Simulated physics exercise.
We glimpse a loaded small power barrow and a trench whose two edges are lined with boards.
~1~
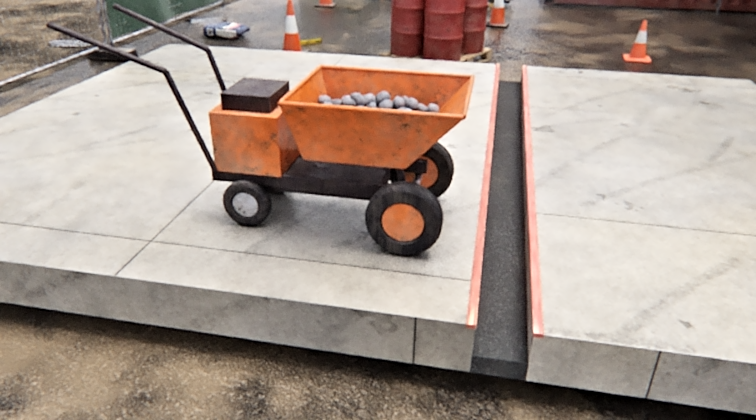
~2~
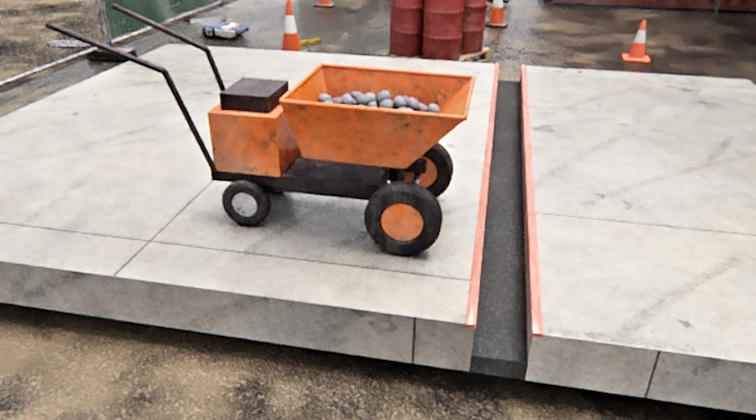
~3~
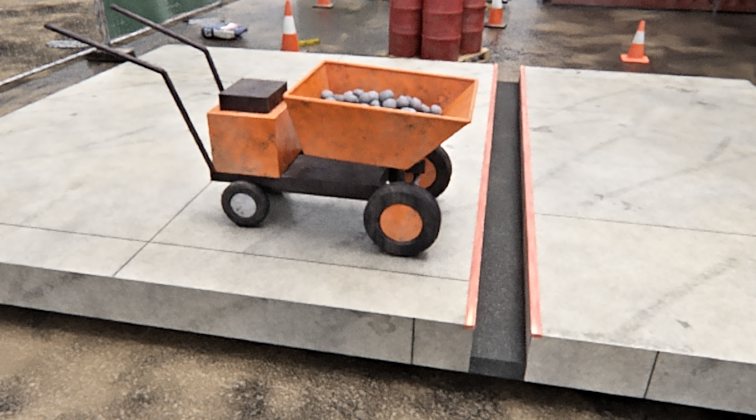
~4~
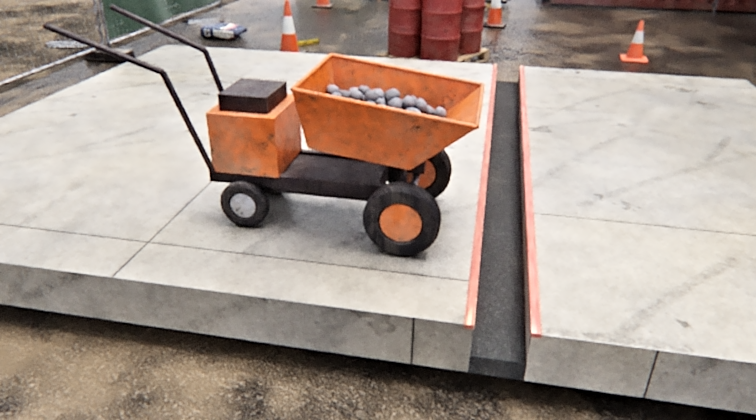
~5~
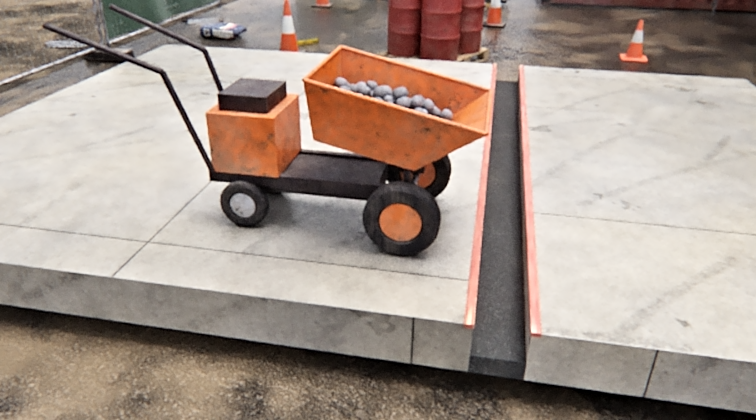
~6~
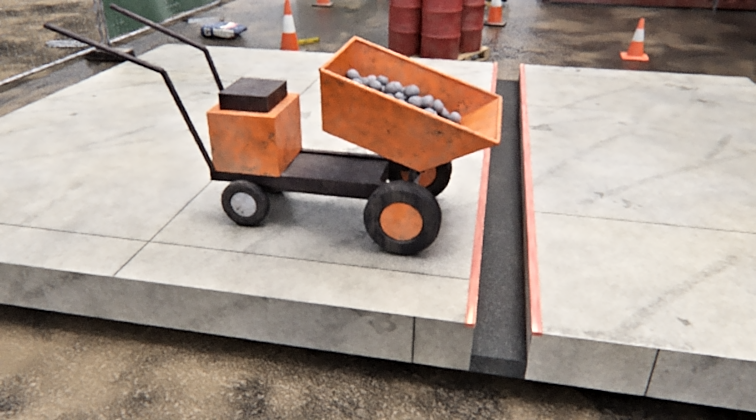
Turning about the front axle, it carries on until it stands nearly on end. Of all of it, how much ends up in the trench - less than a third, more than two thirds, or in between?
What ends in the trench is going to be under one-third of the load.
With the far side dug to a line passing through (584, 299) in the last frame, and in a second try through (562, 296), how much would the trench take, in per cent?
The first case gives around 80 percent, and the second around 50 percent.
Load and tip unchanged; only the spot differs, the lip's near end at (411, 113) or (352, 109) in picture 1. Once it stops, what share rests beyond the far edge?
About 0 percent at the first place and about 0 percent at the second.
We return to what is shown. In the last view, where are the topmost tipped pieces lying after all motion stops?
Around (553, 226).
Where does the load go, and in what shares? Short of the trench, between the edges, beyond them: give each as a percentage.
I get 0 % short, 5 % between and 55 % beyond.
Shortly afterwards, skip tipped steeply; the whole lot in the skip.
Next, skip tipped right over; near two thirds in the skip; only a few in or heaped over the trench; near a third beyond it.
Some moments later, skip tipped right over; near a third in the skip; only a few in or heaped over the trench; near half beyond it.
In the end, skip tipped right over; near a third in the skip; only a few in or heaped over the trench; near half beyond it.
